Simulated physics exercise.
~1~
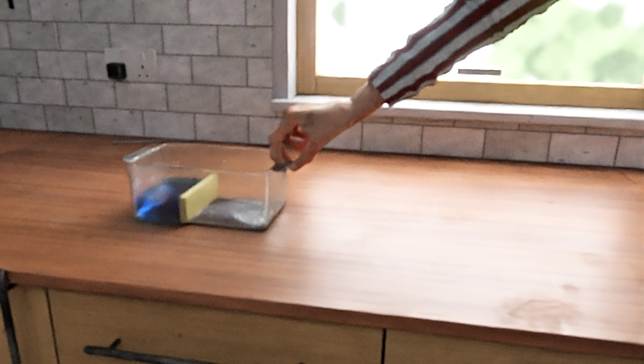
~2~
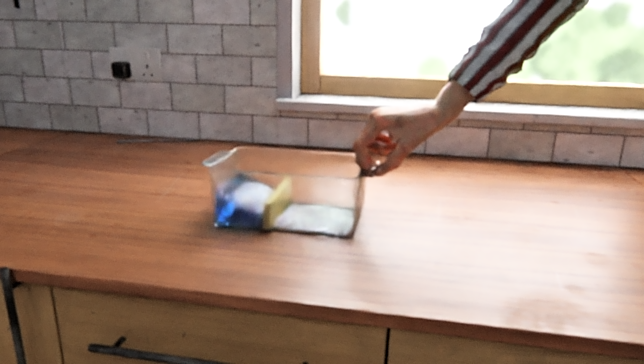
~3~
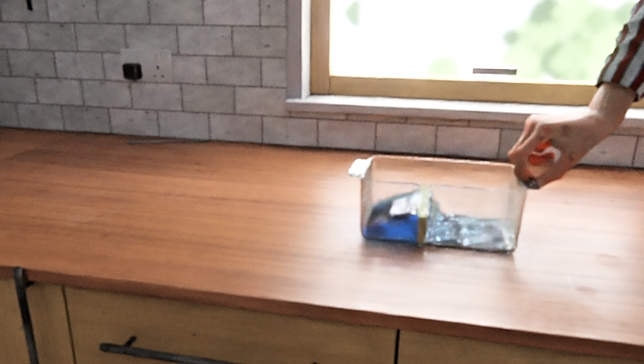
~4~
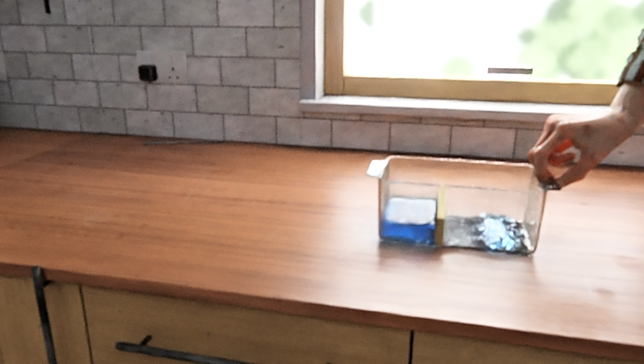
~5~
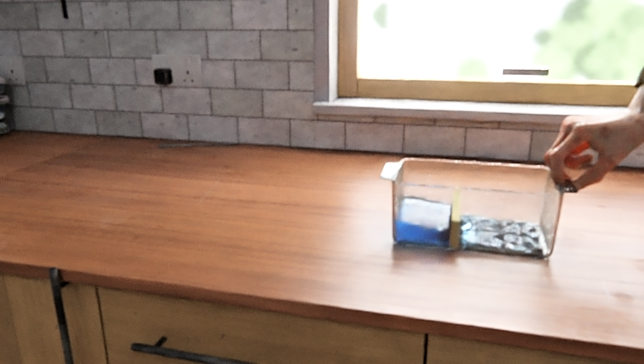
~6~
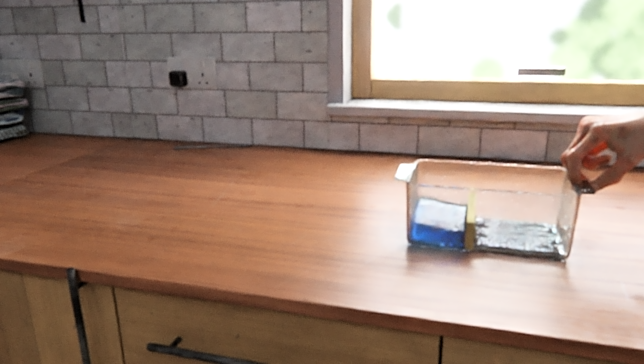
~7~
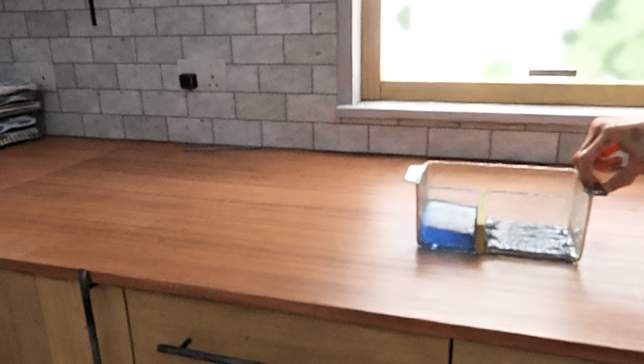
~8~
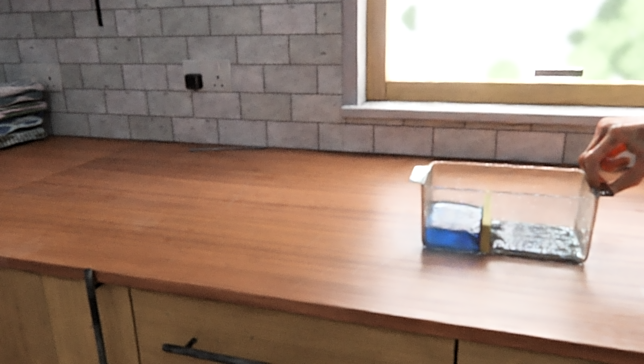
On a wooden kitchen counter by a window, a hand in a striped sleeve pulled a clear divided box with blue water on its left side quickly to the right, and the water sloshed, some crossing the divider, before the box stopped and everything settled.
